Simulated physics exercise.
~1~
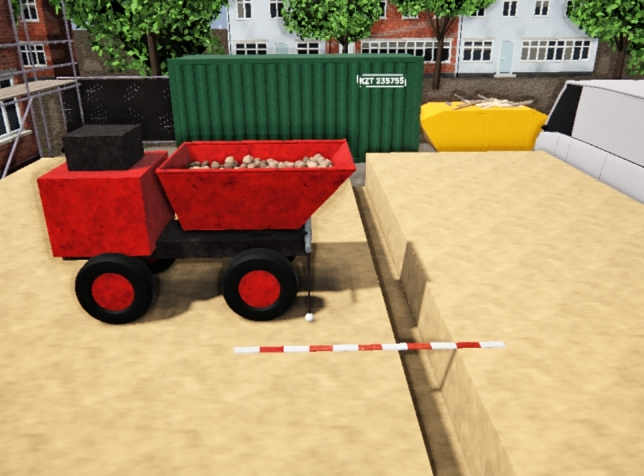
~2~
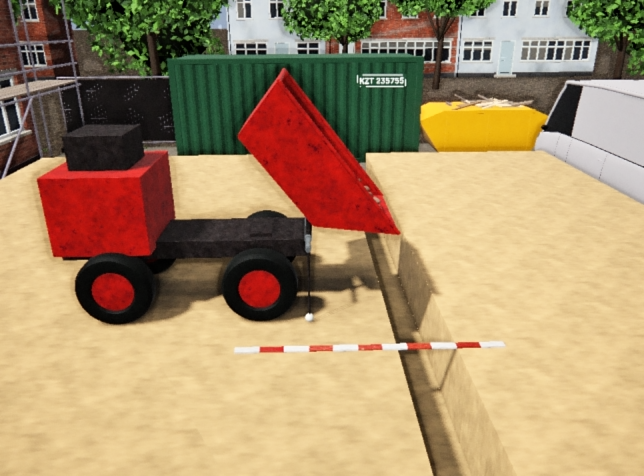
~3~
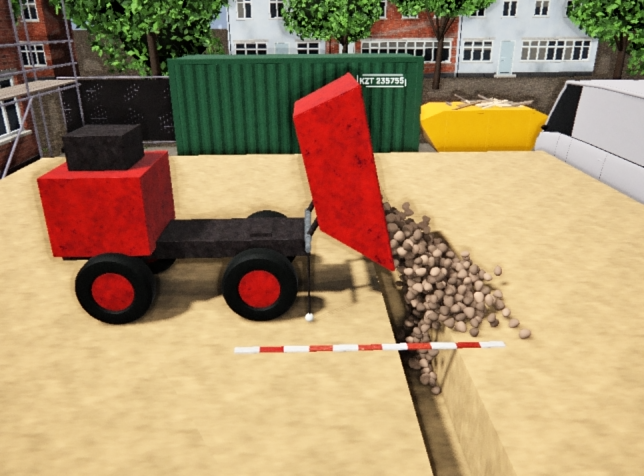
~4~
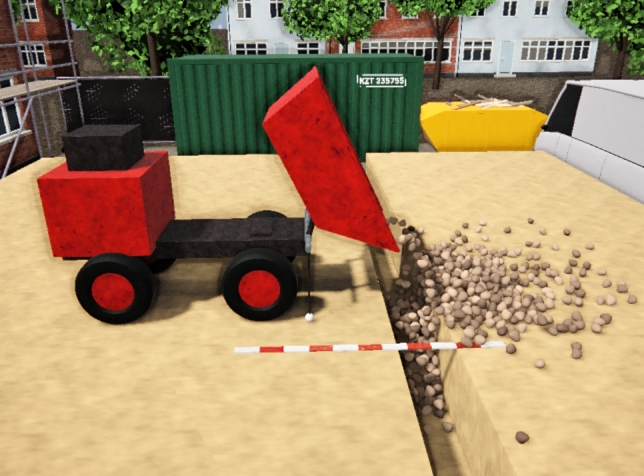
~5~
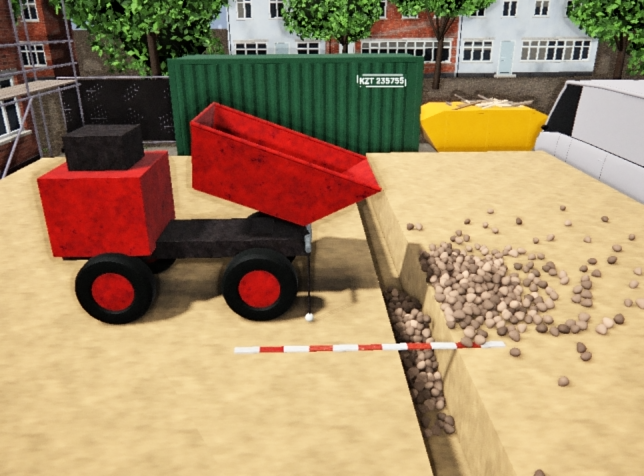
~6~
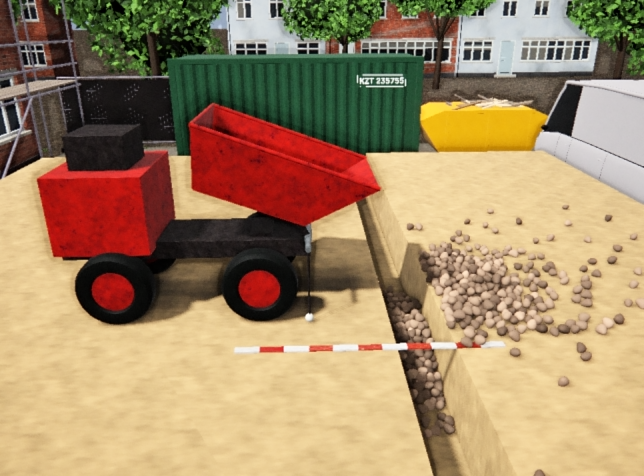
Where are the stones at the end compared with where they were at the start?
At the start they are heaped in the dumper's red skip. At the end they lie lower and to the right, some down in the trench and the rest scattered on the sand beyond it.
